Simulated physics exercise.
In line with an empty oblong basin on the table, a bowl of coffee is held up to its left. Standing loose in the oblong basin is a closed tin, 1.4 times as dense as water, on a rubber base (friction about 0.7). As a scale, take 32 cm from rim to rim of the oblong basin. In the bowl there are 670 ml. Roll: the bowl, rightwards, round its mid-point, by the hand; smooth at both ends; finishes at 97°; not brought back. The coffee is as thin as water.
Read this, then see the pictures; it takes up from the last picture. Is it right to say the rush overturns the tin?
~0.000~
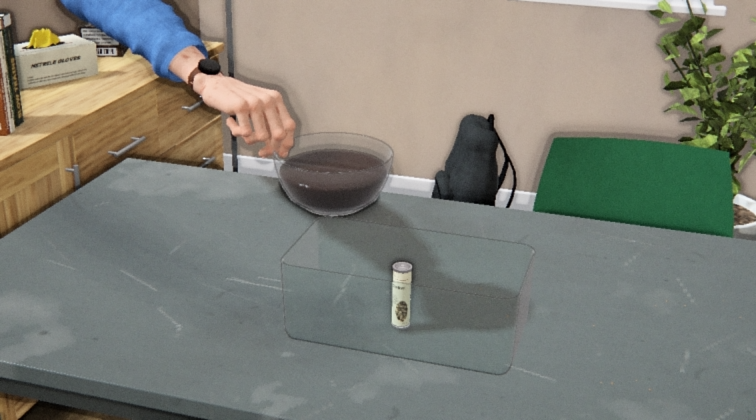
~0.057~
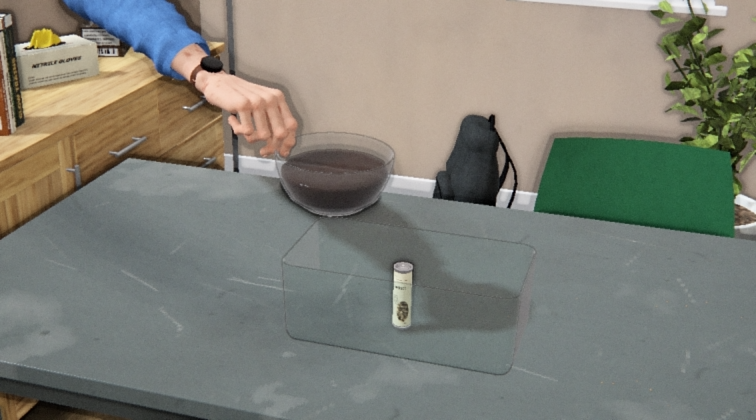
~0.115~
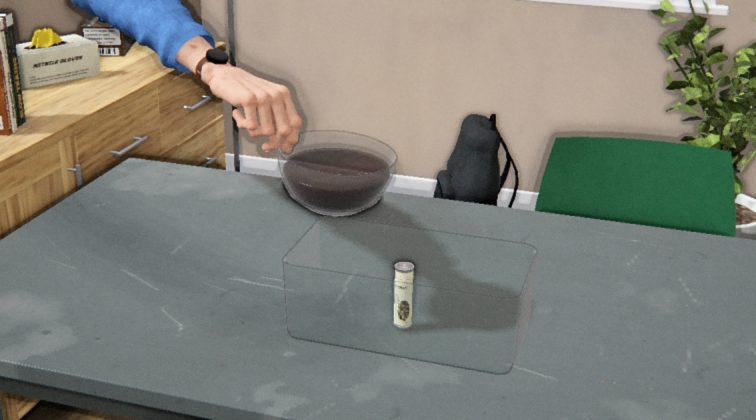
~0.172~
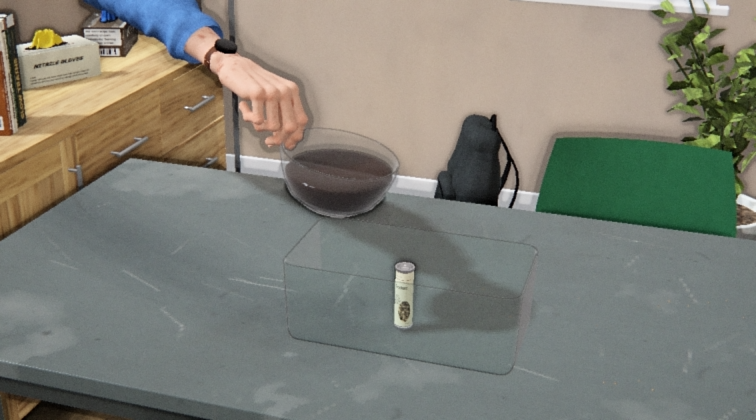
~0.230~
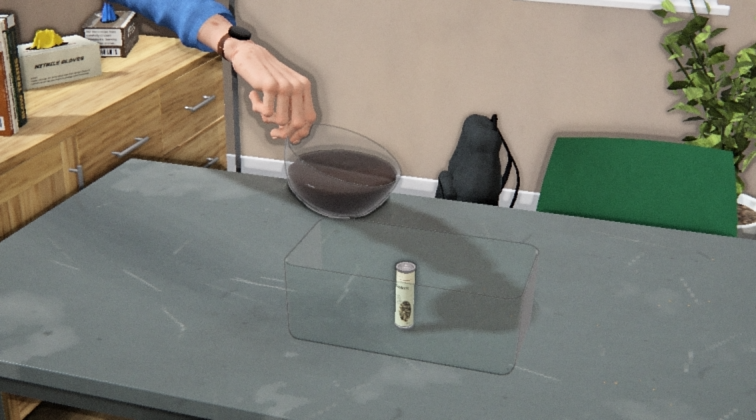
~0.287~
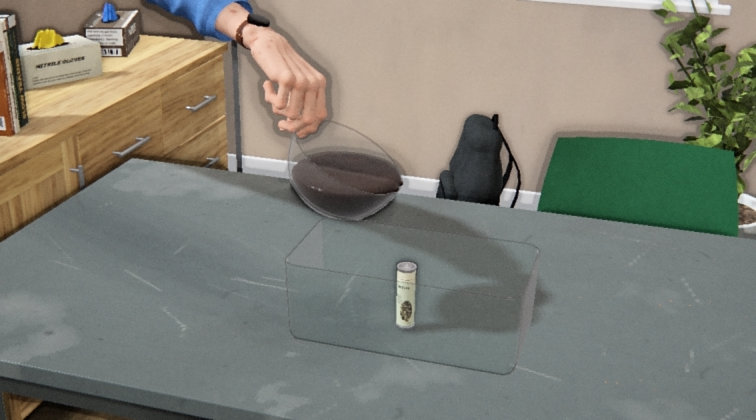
Not tipped.
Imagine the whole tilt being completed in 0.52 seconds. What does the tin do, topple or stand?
So the tin will hold steady.
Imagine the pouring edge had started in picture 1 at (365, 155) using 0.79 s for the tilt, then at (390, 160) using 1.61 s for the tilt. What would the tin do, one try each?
Trial 1 - tin stays standing; trial 2 - tin stays standing.
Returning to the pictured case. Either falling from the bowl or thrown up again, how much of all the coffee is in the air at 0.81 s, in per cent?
Near 3 in a hundred.
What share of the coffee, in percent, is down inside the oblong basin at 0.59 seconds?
Roughly 46 percent.
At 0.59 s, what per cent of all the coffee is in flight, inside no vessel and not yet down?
26 %.
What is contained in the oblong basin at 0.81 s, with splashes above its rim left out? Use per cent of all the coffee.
94 per cent or thereabouts.
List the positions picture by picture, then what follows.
In the first frame, it leans 0°; its right rim is at (390, 160); the coffee meets the walls at (284, 161) and (387, 174); the oblong basin's rim runs from (300, 239) to (527, 273); the tin's top is at (402, 269).
In the second frame, it leans 1°; its right rim is at (392, 162); the coffee meets the walls at (285, 160) and (388, 174).
In the third frame, it leans 5°; its right rim is at (394, 165); the coffee meets the walls at (287, 159) and (389, 176).
In the fourth frame, it leans 11°; its right rim is at (396, 172); the coffee meets the walls at (290, 159) and (392, 178).
In the fifth frame, it leans 19°; its right rim is at (398, 180); the coffee meets the walls at (293, 160) and (396, 179).
In the sixth frame, it leans 28°; its right rim is at (399, 190); the coffee meets the walls at (296, 162) and (398, 181); 1 per cent is over the edge.
After 0.59 s the tilt is 82° and 28 per cent is still to pour; the tin stands where it began.
After 0.81 s the tilt is 97° and 2 per cent is still to pour; the tin stands where it began.
After 1.04 s the tilt is 97° and 0 per cent is still to pour; the tin stands where it began.
After 1.29 s the tilt is 97° and 0 per cent is still to pour; the tin stands where it began.
In the end the tin stands where it began.
